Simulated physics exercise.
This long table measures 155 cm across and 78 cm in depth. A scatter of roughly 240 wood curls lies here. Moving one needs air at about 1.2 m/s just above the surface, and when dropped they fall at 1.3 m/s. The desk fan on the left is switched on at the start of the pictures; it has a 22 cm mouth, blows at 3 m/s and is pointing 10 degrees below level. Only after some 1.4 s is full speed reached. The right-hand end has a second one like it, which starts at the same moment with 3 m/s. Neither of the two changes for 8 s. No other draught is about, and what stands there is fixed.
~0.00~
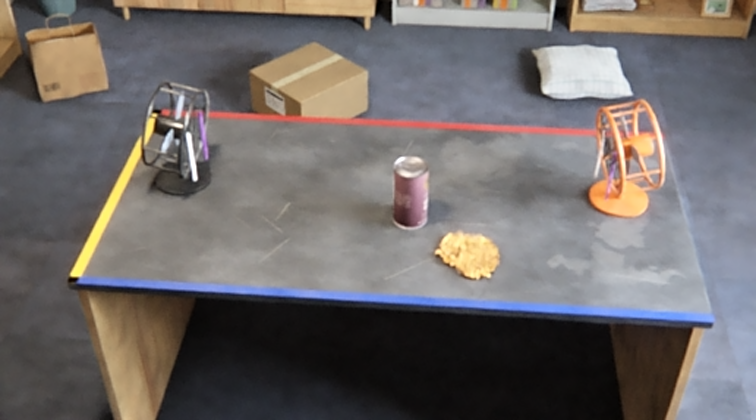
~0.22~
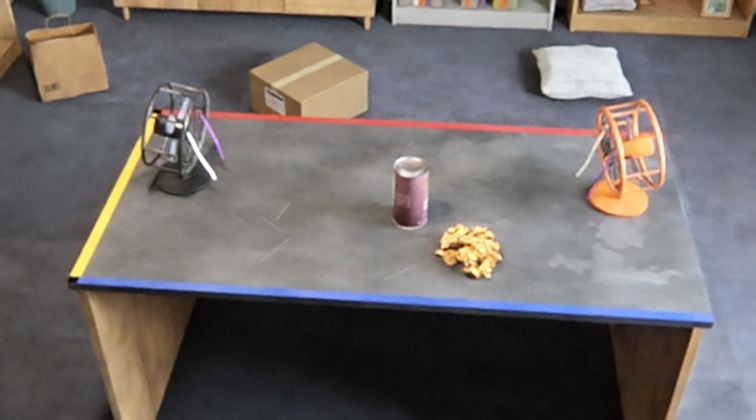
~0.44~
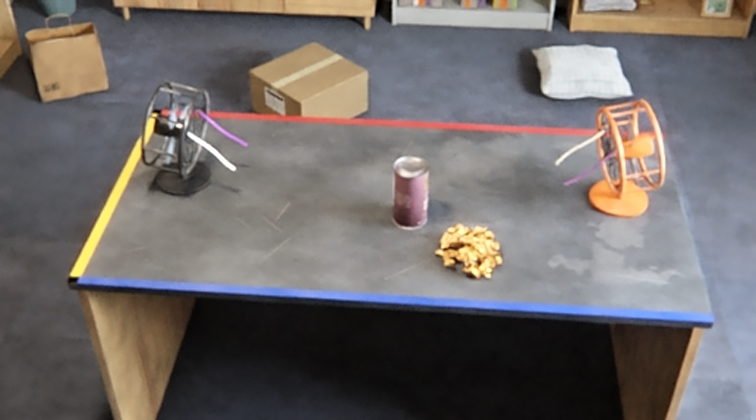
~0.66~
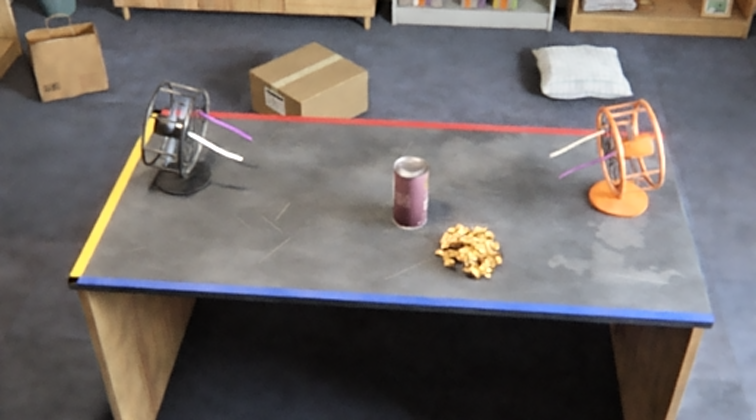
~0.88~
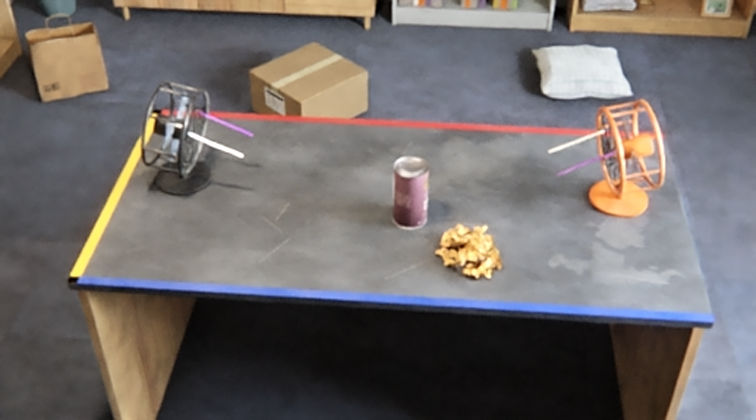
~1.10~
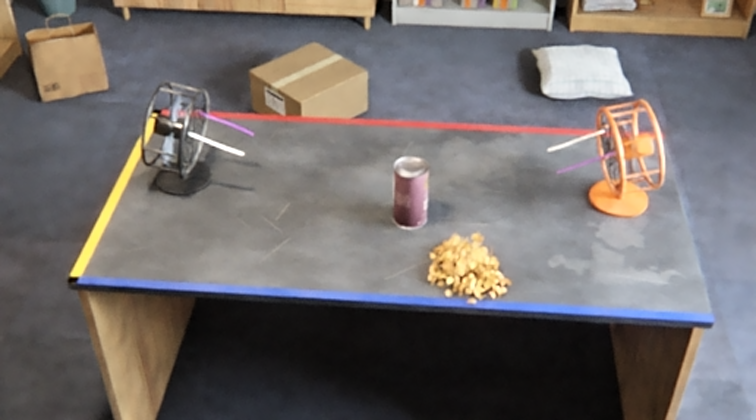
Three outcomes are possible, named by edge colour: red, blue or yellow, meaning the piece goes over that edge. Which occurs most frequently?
The blue edge gets the most.
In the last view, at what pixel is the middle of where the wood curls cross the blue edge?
Somewhere about (446, 306).
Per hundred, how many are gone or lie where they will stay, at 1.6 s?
I would put it at around 40 %.
After 1.6 s the count stands so, 0 % are over the yellow edge, 88 % over the blue edge and 0 % over the red edge.
After 2.6 s the count stands so, 0 % are over the yellow edge, 97 % over the blue edge and 0 % over the red edge.
After 4.4 s the count stands so, 0 % are over the yellow edge, 99 % over the blue edge and 0 % over the red edge.
After 8.0 s, at the end, 0 % are over the yellow edge, 99 % over the blue edge and 0 % over the red edge.
